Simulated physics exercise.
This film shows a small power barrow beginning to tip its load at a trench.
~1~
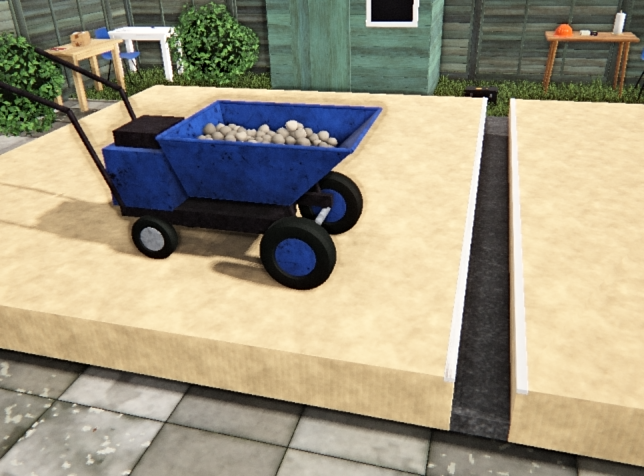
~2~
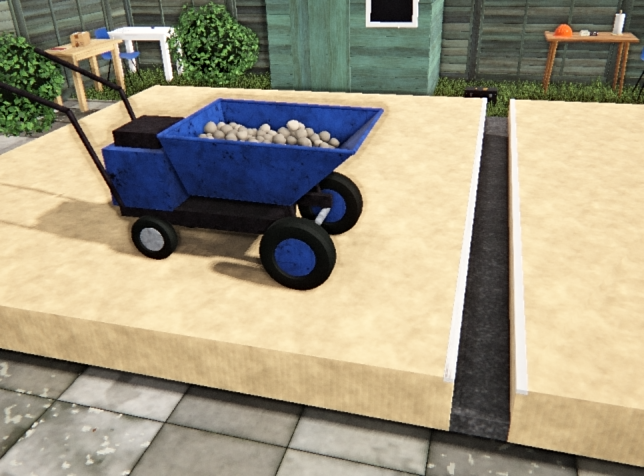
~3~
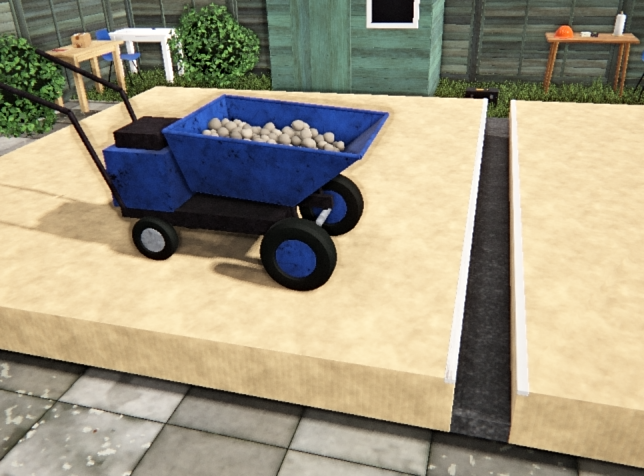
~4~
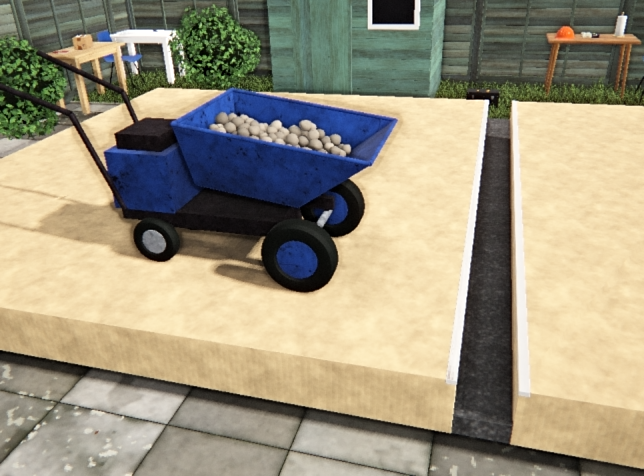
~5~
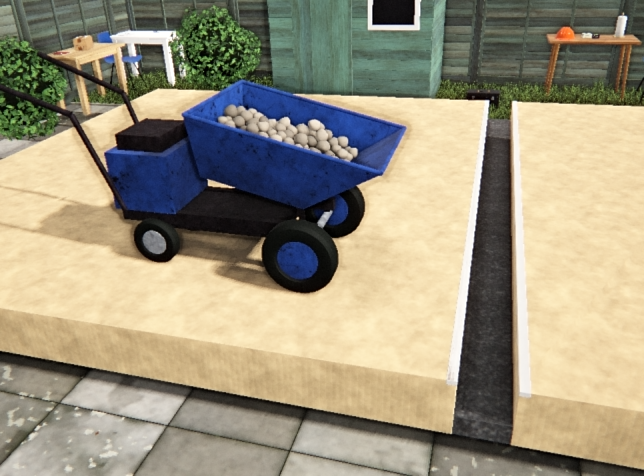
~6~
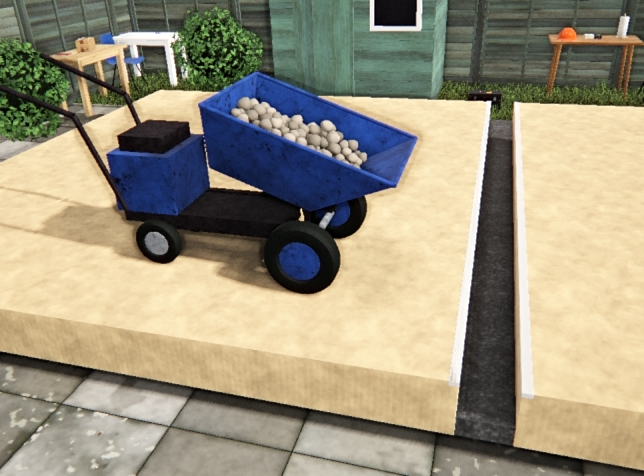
We see a blue power barrow loaded with rounded stones standing on a sandy surface to the left of a narrow dark trench, its skip level at first, then gradually tilting forward to the right while its wheels stay put.
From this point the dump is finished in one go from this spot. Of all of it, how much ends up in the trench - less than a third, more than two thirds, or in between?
Of all of it, an in-between amount ends up there.
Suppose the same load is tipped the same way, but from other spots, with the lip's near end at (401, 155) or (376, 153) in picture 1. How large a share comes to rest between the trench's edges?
Result: Try 1 = 70 %, try 2 = 70 %.
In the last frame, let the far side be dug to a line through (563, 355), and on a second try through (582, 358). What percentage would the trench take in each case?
The first try comes to close to 70 per cent, the next to 70 per cent.
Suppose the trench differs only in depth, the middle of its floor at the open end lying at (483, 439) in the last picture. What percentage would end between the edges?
I'd say roughly 60 in a hundred.
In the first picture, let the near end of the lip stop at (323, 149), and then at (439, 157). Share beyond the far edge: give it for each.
I'd expect close to 10 per cent and then close to 70 per cent.
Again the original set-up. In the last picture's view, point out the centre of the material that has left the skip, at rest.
Roughly at (489, 294).
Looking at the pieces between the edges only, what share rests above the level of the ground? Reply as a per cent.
Estimate: Close to 5 in a hundred.
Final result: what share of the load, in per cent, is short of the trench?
20 percent.
Just after the last frame, skip tipped steeply; every one in the skip.
A moment on, skip tipped right over; the larger part in the skip; about a tenth short of the trench; just a few in or heaped over the trench; just a few falling.
Further on, skip tipped right over; roughly a quarter in the skip; roughly a quarter short of the trench; roughly half in or heaped over the trench; about a tenth beyond it.
When it is over, skip tipped right over; roughly a quarter in the skip; roughly a quarter short of the trench; roughly half in or heaped over the trench; about a tenth beyond it.
